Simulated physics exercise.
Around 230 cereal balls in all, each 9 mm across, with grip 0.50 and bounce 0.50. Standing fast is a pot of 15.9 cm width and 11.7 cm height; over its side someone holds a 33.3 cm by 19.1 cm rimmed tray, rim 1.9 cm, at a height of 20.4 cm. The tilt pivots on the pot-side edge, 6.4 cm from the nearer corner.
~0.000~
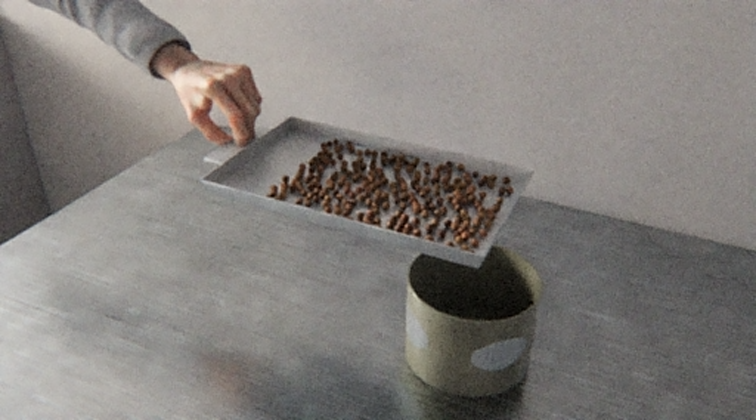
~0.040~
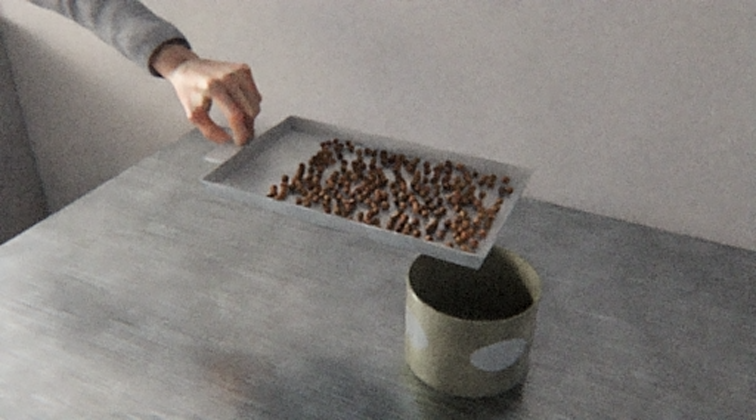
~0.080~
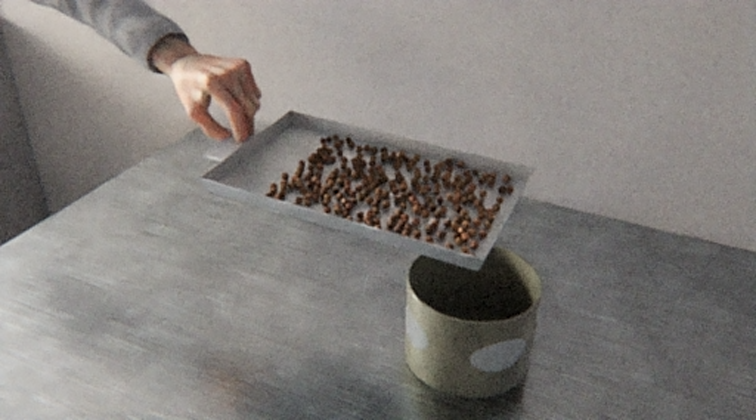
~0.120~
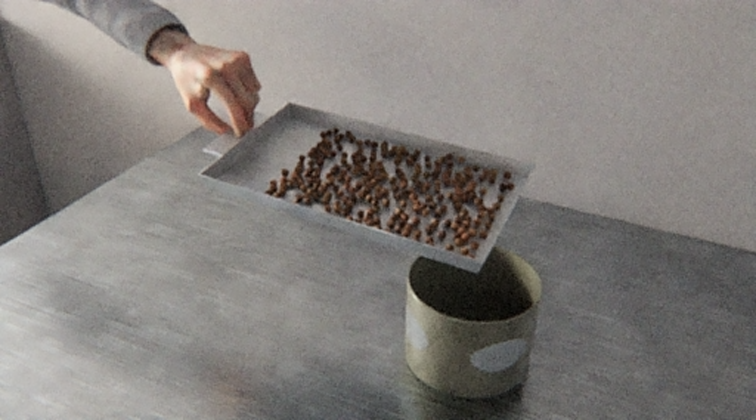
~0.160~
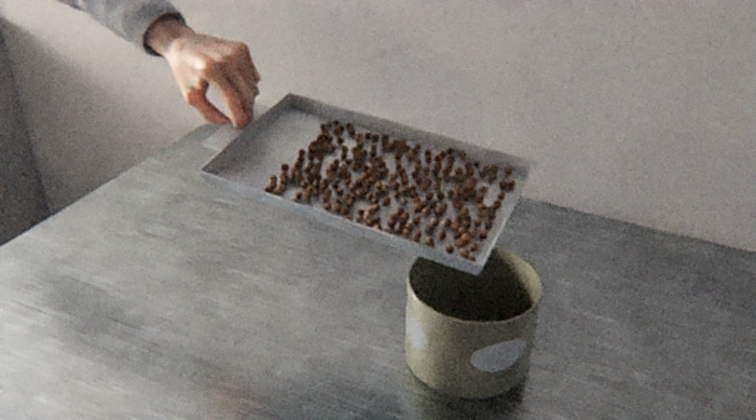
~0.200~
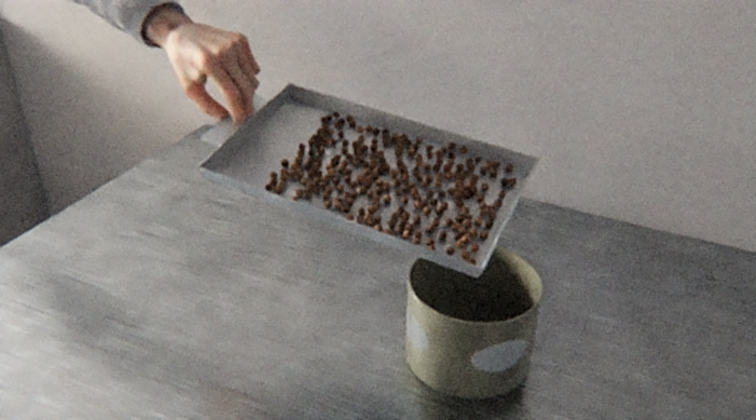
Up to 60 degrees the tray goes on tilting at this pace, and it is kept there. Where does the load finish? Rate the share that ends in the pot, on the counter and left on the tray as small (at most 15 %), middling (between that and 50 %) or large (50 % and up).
Pot - small, counter - small, tray - large.
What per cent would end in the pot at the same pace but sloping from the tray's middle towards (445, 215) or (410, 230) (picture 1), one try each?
Near 0 and 0 per cent, in that order.
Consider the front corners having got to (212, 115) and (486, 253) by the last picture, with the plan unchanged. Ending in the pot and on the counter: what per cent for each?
Pot 5, counter 25.
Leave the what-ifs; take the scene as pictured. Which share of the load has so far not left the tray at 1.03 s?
Estimate: About 95 percent.
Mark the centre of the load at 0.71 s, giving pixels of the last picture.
Approximately (408, 211) in the final picture.
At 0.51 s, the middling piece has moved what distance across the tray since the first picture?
About 4 cm.
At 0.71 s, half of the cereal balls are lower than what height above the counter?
I'd put it near 24 cm.
After 0.51 s, tilt 35 degrees; the tray holds 100 %, the pot 0 %.
After 0.71 s, tilt 51 degrees; the tray holds 100 %, the pot 0 %.
After 1.03 s, tilt 60 degrees; the tray holds 95 %, the pot 0 %.
By 1.8 s all is still; pot 0 %, counter 5 %, tray 95 %.
